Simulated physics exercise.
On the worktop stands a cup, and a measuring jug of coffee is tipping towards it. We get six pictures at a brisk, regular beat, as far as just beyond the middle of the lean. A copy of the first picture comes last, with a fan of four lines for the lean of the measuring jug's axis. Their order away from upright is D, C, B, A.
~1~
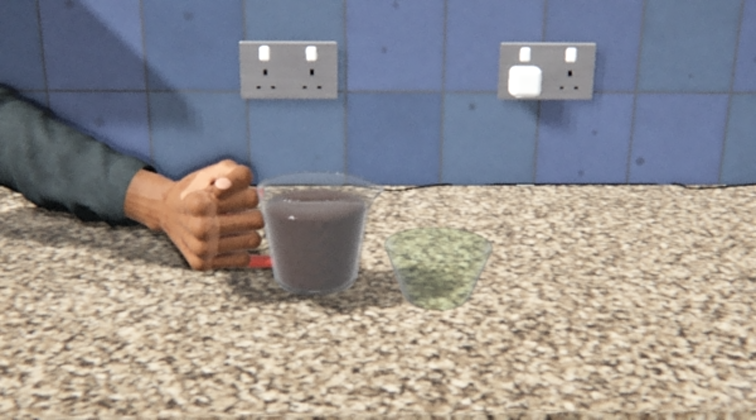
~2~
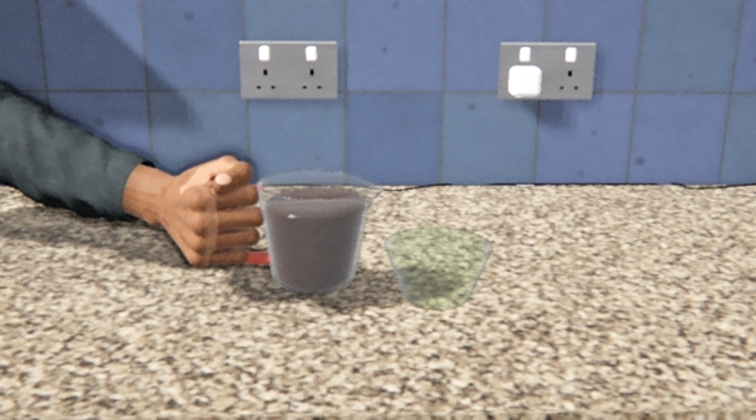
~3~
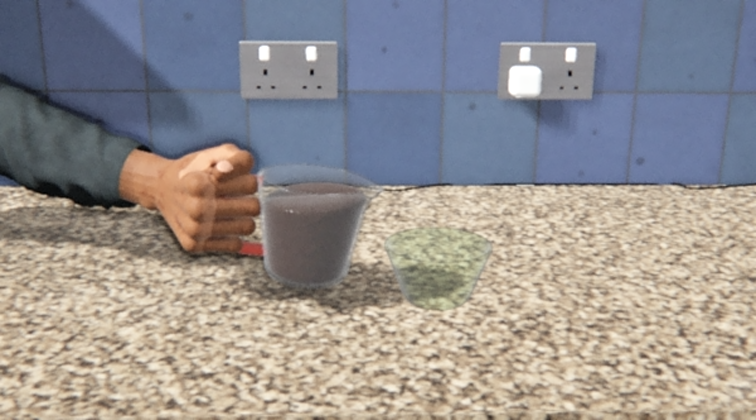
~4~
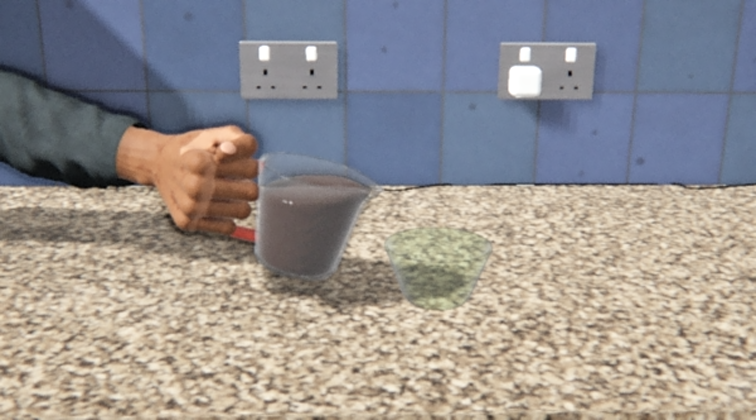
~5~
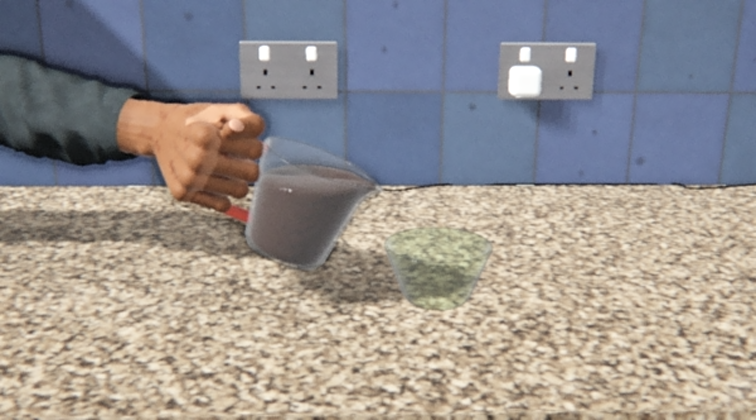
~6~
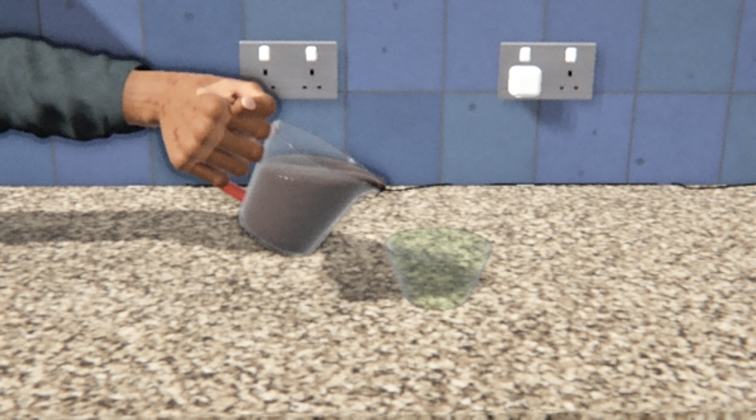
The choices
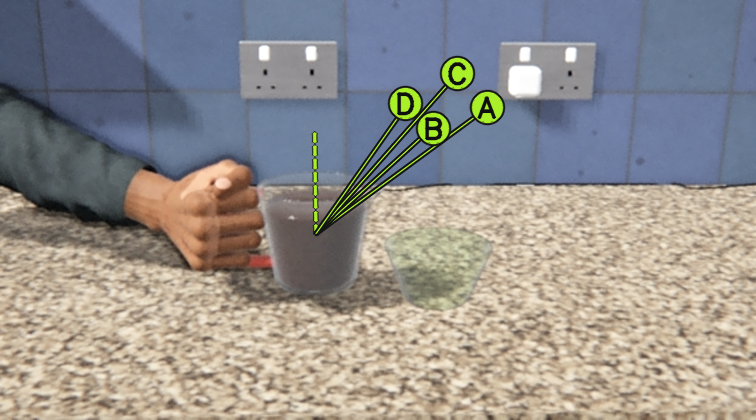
A hand on the left lifted a clear jug of dark liquid off the speckled worktop and tilted it rightward towards a small greenish see-through cup, until the liquid reached the jug's lip.
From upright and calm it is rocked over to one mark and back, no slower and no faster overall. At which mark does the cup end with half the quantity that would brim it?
I would pick line B.
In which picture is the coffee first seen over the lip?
Picture 6.
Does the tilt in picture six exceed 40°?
No.
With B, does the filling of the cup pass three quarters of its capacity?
No.
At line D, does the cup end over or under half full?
Under half.
On the marked copy, A at (474, 117); B at (420, 138); C at (446, 86); D at (396, 118).
With A, the cup ends with about 64 % of what it can hold; 4 % of the coffee is spilt.
With B, the cup ends with about 51 % of what it can hold.
With C, the cup ends with about 38 % of what it can hold.
With D, the cup ends with about 25 % of what it can hold.
